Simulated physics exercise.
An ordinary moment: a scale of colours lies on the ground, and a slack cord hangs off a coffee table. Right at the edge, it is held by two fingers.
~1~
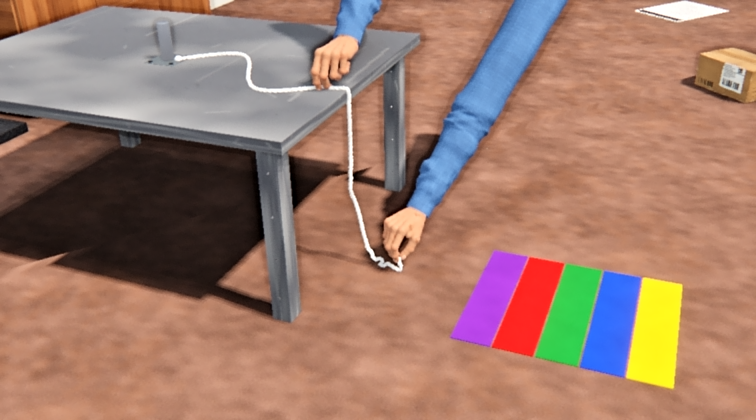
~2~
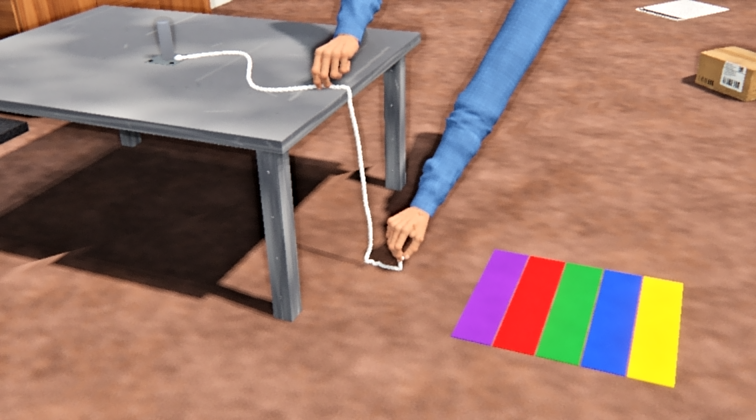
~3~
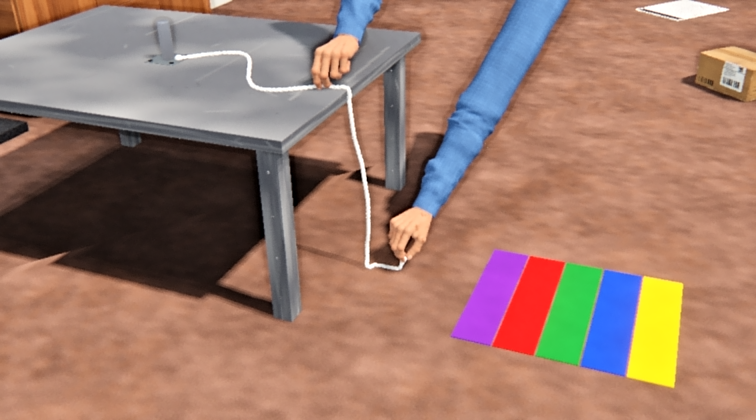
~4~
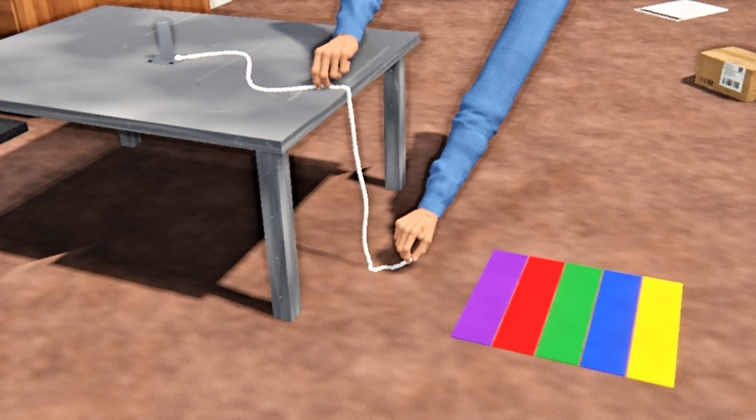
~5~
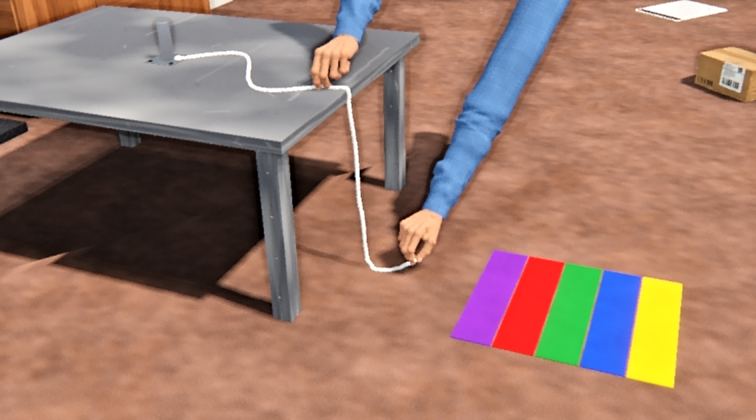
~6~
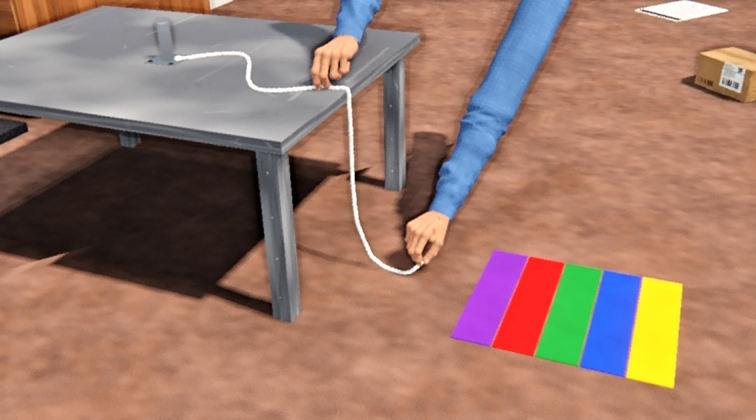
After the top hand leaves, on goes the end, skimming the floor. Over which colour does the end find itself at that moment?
I would say over blue.
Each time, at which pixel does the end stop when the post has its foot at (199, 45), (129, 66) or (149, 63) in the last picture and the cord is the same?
In order, the pixels are (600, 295), (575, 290) and (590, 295).
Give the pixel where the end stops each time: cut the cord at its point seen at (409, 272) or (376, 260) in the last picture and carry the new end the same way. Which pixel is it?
In that order: (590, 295) and (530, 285).
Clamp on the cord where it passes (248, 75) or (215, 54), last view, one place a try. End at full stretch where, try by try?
Pixel positions per try: (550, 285); (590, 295).
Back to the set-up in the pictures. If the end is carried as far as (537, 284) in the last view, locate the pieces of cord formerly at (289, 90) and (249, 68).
The first goes to (356, 101), the other to (276, 74).
Early on, end near (537, 284); over red.
Midway, end near (584, 294); over green.
At the end of the slack, end near (613, 299); over blue. The end stops over the blue strip.
